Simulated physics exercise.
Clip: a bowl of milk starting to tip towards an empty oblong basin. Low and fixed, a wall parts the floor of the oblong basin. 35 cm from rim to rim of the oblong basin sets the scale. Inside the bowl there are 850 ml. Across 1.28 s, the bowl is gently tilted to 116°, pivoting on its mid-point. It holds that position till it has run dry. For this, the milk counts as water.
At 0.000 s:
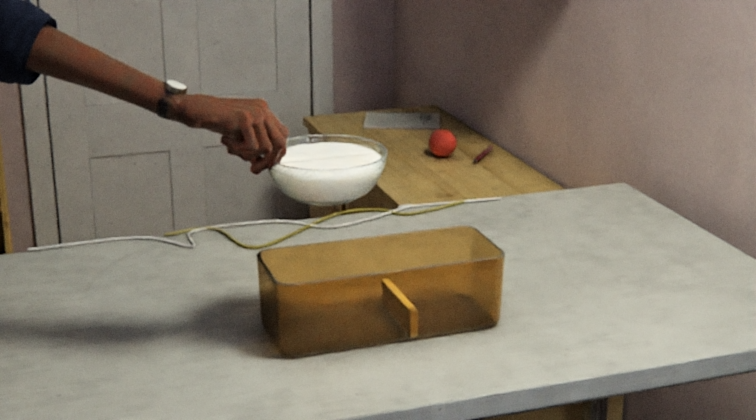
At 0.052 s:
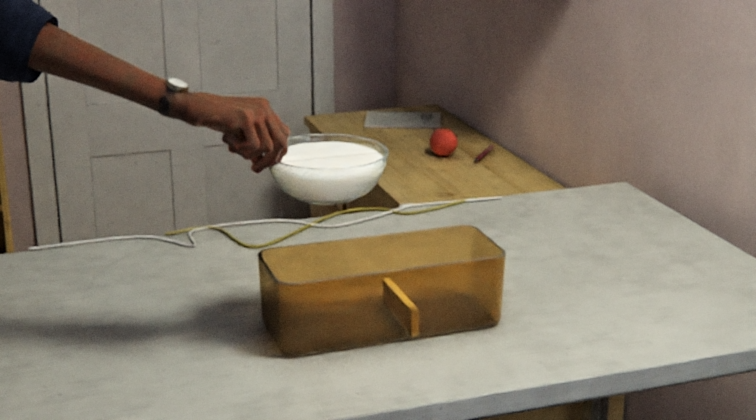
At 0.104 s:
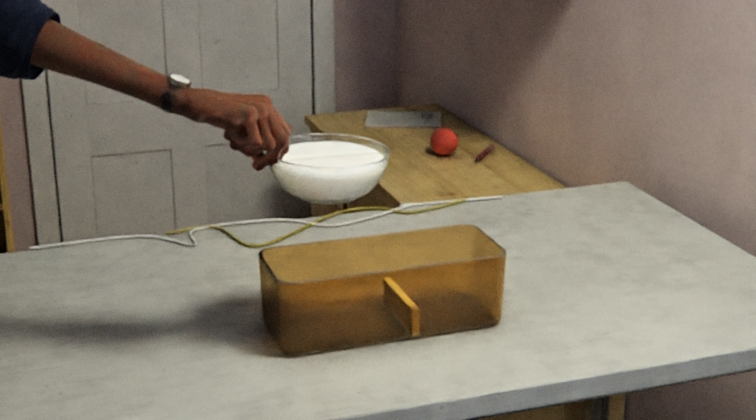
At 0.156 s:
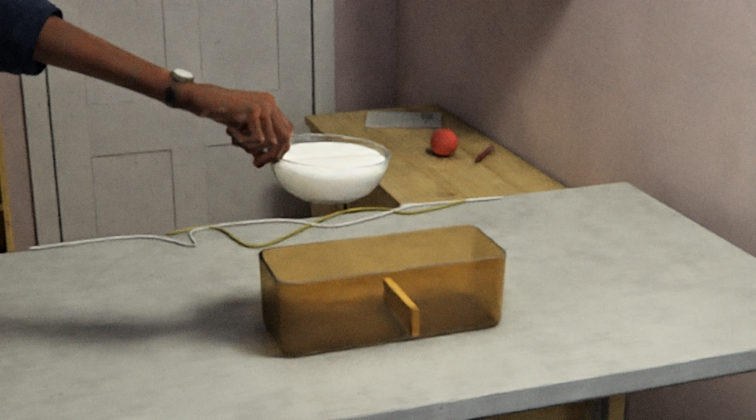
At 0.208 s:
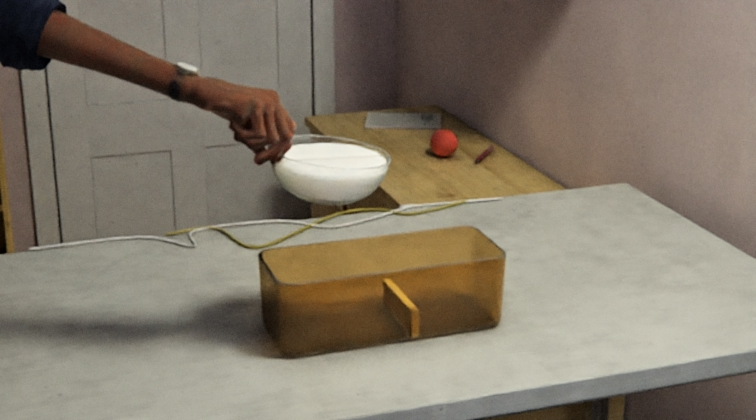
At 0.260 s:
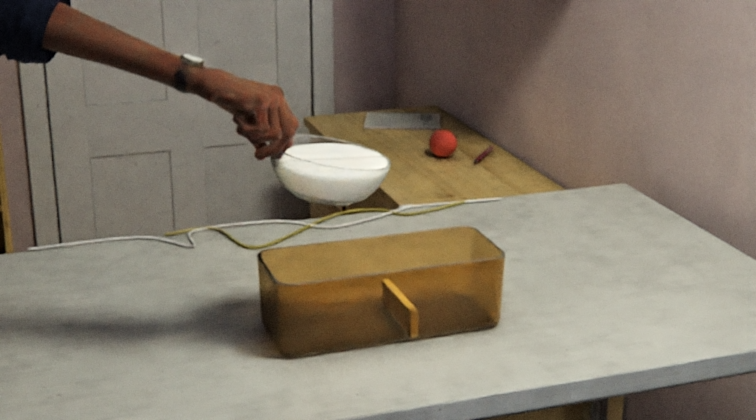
A hand held a clear glass bowl of milk by its left rim above a gray table, barely moving at first, then gently tilted it to the right behind an empty amber basin.
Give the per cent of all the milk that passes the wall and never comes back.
I would say 71 percent.
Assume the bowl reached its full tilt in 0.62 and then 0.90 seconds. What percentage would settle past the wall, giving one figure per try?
50 in a hundred, followed by 65 in a hundred.
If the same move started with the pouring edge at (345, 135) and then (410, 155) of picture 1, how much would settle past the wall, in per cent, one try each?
Roughly 35 per cent the first time and 80 per cent the second.
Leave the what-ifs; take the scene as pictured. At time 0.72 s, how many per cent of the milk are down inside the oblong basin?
Some 36 per cent.
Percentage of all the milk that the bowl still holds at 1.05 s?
Near 0 percent, more or less.
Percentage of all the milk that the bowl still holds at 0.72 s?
Still held: Roughly 26 % of the total.
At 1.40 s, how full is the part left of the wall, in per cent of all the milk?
Some 26 per cent.
Then, 0.72 s in, the tilt is 69° and 26 per cent is still to pour, 2 is left of the wall and 35 right of it.
Then, 1.05 s in, the tilt is 107° and 0 per cent is still to pour, 24 is left of the wall and 73 right of it.
Then, 1.40 s in, the tilt is 116° and 0 per cent is still to pour, 26 is left of the wall and 71 right of it.
Then, 1.78 s in, the tilt is 116° and 0 per cent is still to pour, 27 is left of the wall and 71 right of it.
Finally, 27 per cent lies left of the wall, 71 right of it and 3 outside.
